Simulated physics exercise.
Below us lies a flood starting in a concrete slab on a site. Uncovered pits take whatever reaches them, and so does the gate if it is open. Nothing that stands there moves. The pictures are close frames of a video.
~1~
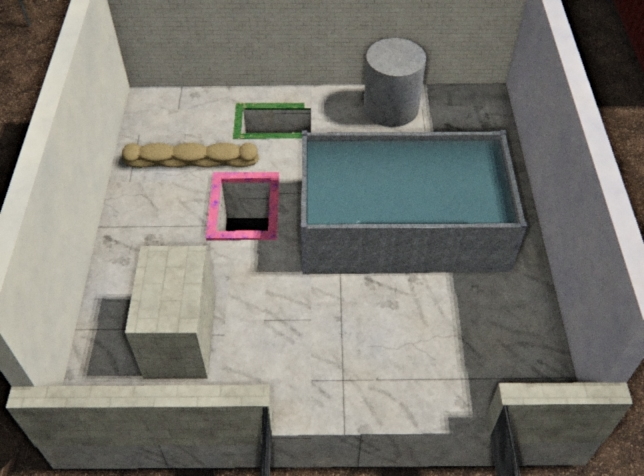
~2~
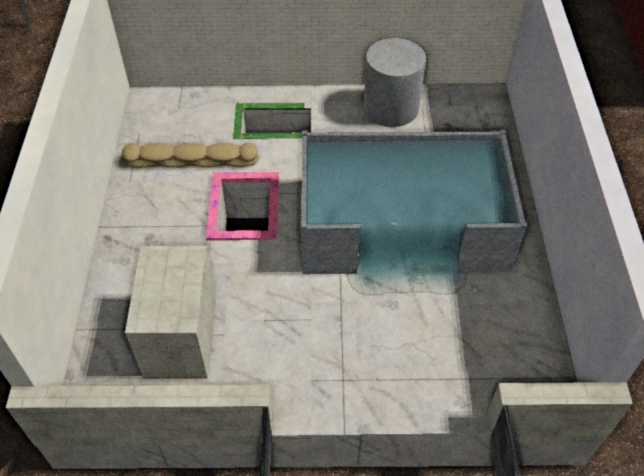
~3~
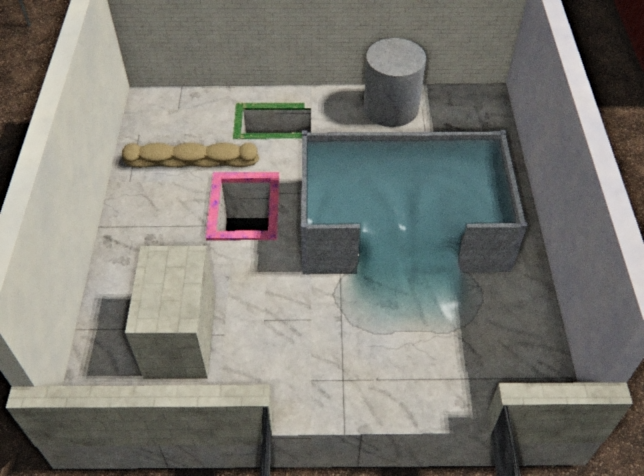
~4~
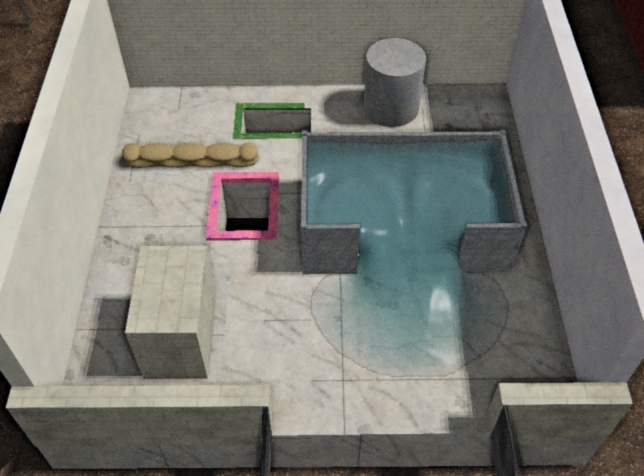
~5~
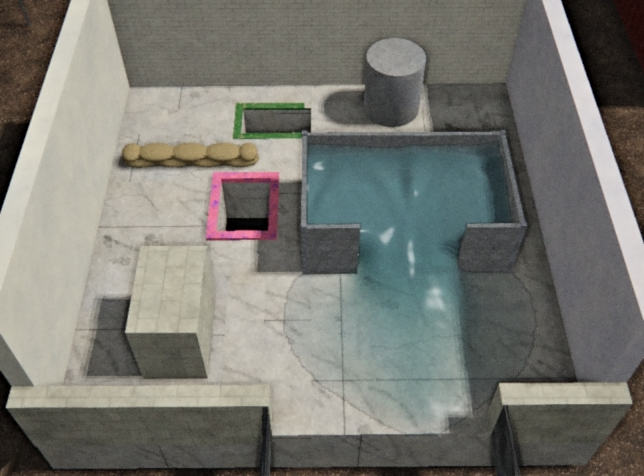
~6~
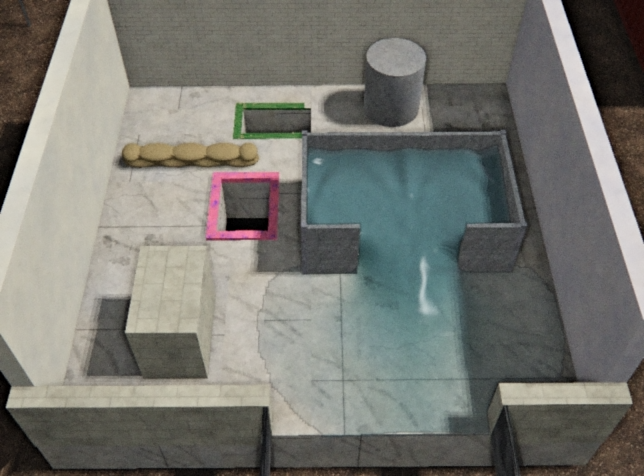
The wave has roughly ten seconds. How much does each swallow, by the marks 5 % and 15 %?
One by one: The gate takes above 15 %; the green pit takes not even 5 %; the pink pit takes not even 5 %.
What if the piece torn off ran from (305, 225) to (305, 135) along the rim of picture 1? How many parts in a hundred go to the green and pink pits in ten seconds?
Roughly, in per cent: Green 10, pink 50.
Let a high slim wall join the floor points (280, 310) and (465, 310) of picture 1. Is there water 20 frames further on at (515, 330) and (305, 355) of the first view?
In turn: Wet, under water.
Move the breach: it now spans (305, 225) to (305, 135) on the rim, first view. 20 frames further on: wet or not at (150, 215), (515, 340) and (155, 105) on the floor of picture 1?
One after the other: Flooded, not flooded, covered.
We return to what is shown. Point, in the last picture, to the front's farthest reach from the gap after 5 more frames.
I would point to (153, 416).
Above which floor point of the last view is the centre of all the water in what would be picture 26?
Close to (395, 268).
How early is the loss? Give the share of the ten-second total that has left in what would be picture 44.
I make it 85 per cent.
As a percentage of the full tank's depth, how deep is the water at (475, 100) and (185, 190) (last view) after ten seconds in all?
In that order: 6 and 6 per cent.
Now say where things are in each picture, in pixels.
The first picture shows still water in the tank at (408, 182).
In the second picture, water pours out at (408, 257) and has run to (355, 282).
In the third picture, water pours out at (408, 258) and has run to (362, 322).
In the fourth picture, the front is at (441, 370), out from the gap at (408, 258).
In the fifth picture, water pours out at (408, 258) and has run to a hidden place.
In the sixth picture, water pours out at (408, 258) and has run to a hidden place.
A moment on, water covers 25 % of the floor; the gate 13 %, the green pit 0 %, the pink pit 0 %.
Next, water covers 30 % of the floor; the gate 27 %, the green pit 0 %, the pink pit 0 %.
Then, water covers 40 % of the floor; the gate 41 %, the green pit 0 %, the pink pit 0 %.
Later, water covers 60 % of the floor; the gate 57 %, the green pit 0 %, the pink pit 0 %.
In the end, water covers 80 % of the floor; the gate 67 %, the green pit 1 %, the pink pit 0 %.
